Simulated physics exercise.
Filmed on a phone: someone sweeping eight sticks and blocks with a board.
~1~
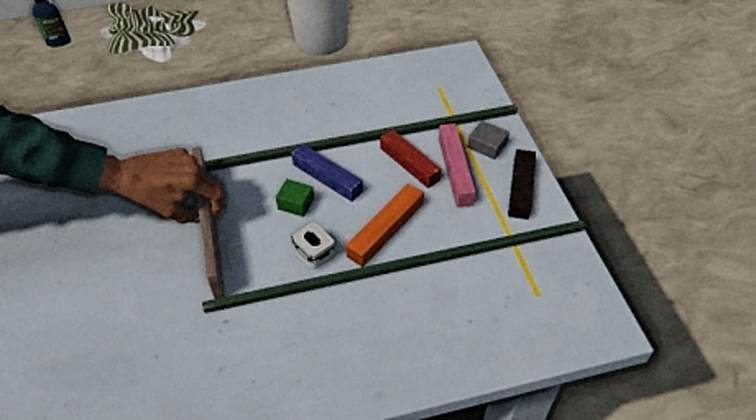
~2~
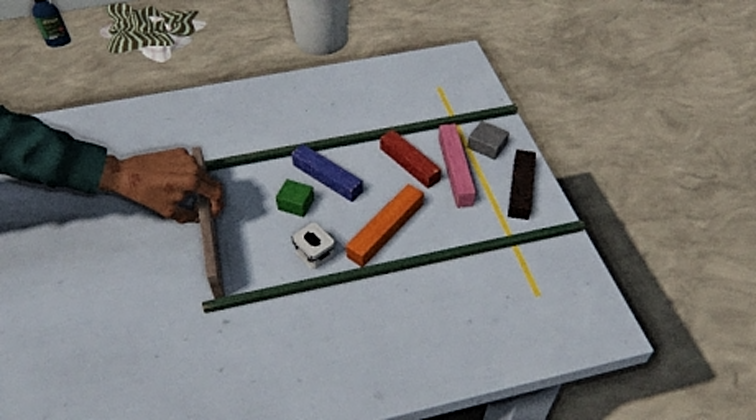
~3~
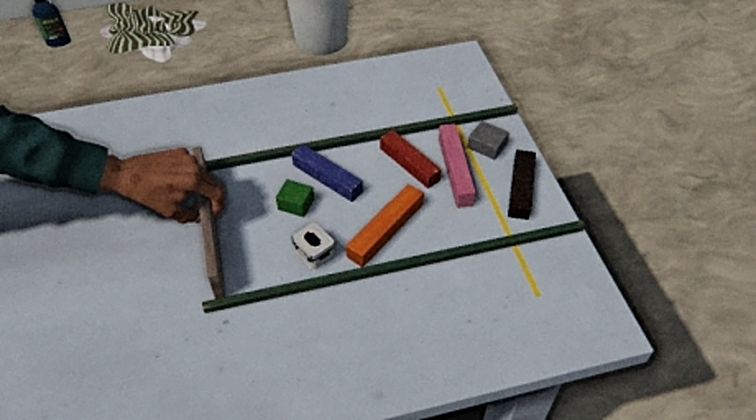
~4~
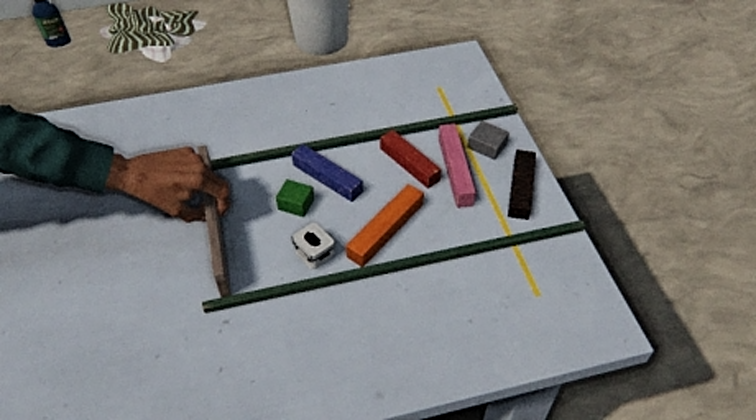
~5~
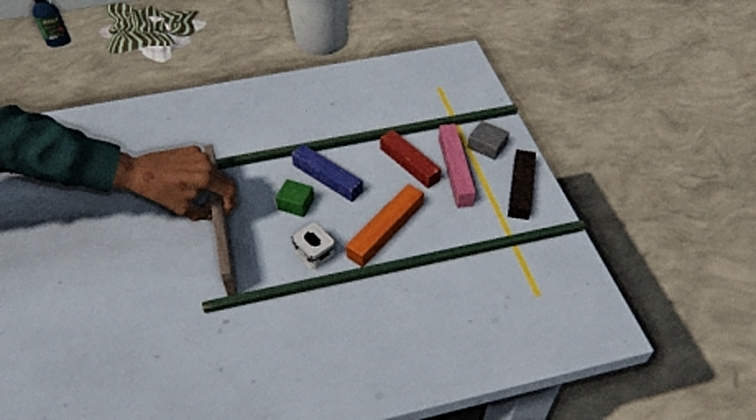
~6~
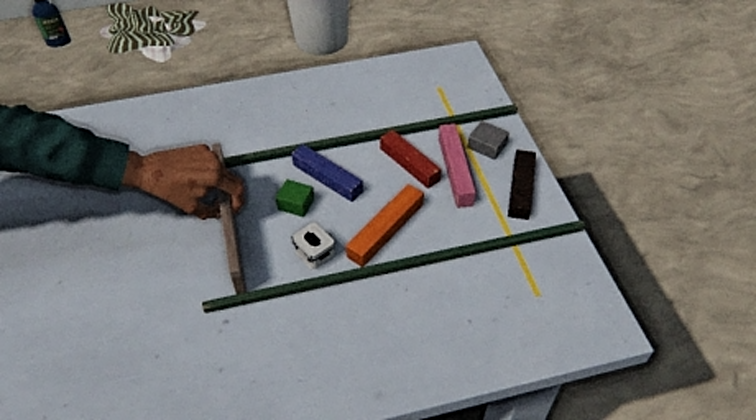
The footage shows a hand sliding a wooden board slightly to the right between two green rails on a pale table, while the scattered colored sticks and blocks ahead of it, some near a yellow line, stay still.
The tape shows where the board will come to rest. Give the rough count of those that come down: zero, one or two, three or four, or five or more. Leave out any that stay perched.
The number that fall off is three or four.
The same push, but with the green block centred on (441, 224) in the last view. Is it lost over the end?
It does not fall.
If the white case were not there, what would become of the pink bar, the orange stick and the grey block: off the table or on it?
The pink bar goes over, the orange stick is kept, the grey block drops off.
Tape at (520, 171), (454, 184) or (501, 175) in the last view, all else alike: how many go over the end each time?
Try by try, 5, 1 and 3.
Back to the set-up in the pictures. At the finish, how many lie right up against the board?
3 of them.
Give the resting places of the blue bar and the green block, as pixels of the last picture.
First (493, 142), then (497, 166).
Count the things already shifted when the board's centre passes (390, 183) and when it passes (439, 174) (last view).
At the one place 7, at the other 8.
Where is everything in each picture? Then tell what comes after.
In the first picture, black bar (522, 184); grey block (488, 140); pink bar (456, 164); board (207, 219); tape (482, 178).
In the second picture, grey block (488, 140); white case (314, 247).
In the third picture, pink bar (456, 164); red bar (410, 159).
In the fourth picture, black bar (522, 184); orange stick (386, 224).
In the fifth picture, grey block (488, 140); blue bar (327, 173).
In the sixth picture, black bar (522, 184); grey block (488, 140); pink bar (456, 164); board (228, 215); tape (482, 178).
Early on, none off yet; black bar at rest near (522, 184); grey block at rest near (488, 140); pink bar at rest near (456, 164).
Finally, the number that fall off is three or four; lost, pink bar, grey block and black bar.
